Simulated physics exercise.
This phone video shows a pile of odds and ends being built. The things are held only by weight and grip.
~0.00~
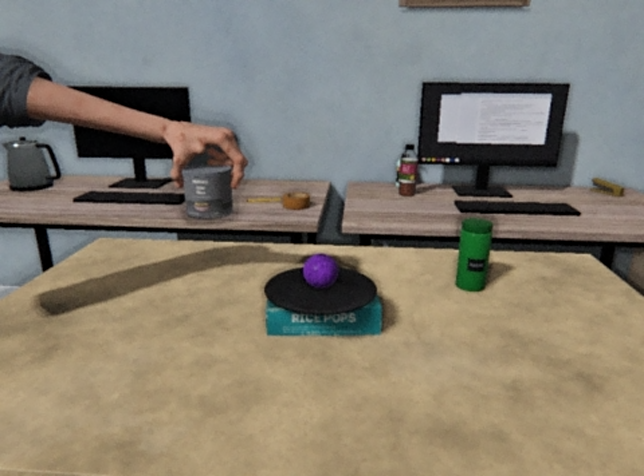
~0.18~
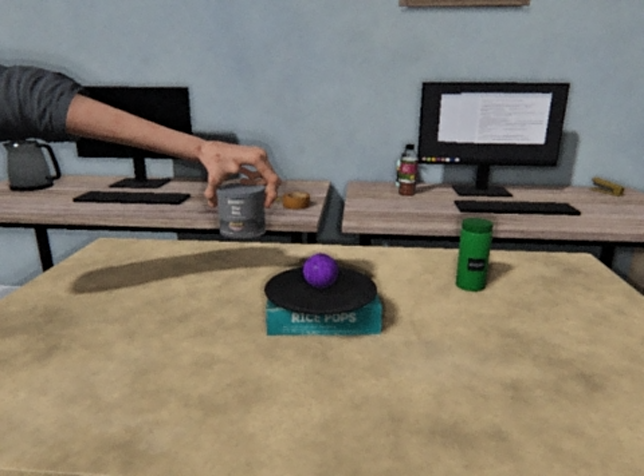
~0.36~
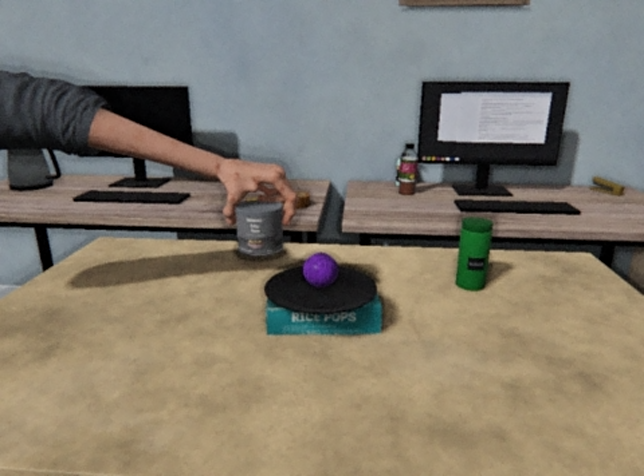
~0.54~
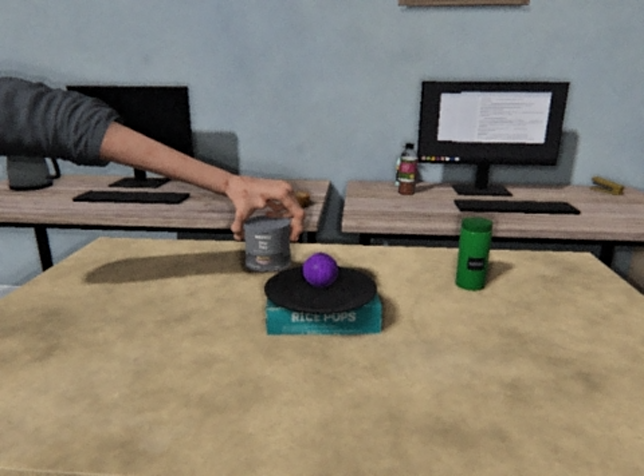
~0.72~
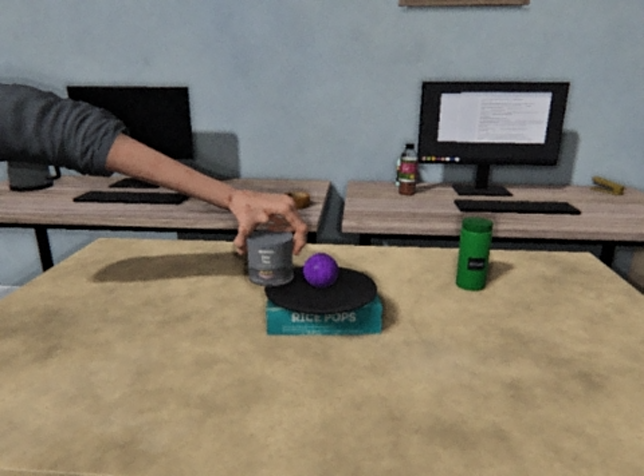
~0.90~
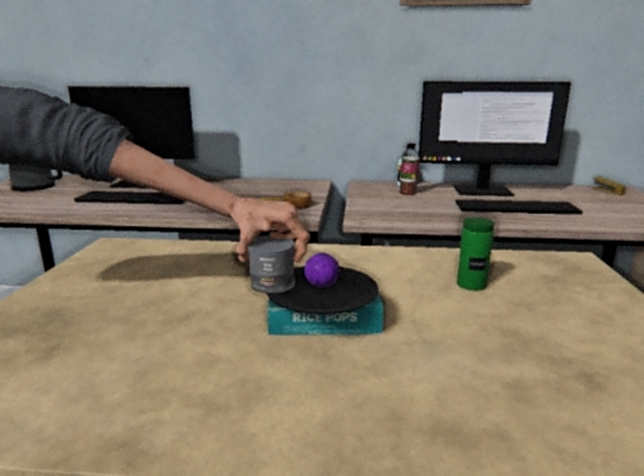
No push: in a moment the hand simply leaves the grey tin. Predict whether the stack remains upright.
The pile is stable.
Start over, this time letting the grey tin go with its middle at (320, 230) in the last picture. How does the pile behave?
Afterwards the pile tumbles over.
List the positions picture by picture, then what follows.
Coming down; grey tin (208, 191); purple onion (321, 271), in the first picture.
Coming down; grey tin (242, 210); turquoise packet (323, 309), in the second picture.
Coming down; grey tin (260, 227); purple onion (321, 270), in the third picture.
Coming down; grey tin (268, 243); turquoise packet (323, 308), in the fourth picture.
Coming down; grey tin (271, 257); purple onion (321, 270), in the fifth picture.
In place under the hand; grey tin (272, 264); turquoise packet (324, 308), in the sixth picture.
By 1.40 s, all is still.
By 2.20 s, grey tin resting near (272, 264).
When it is over (4.0 s), all 5 as before. End places, in pixels of the last picture, grey tin near (272, 264). The pile holds.
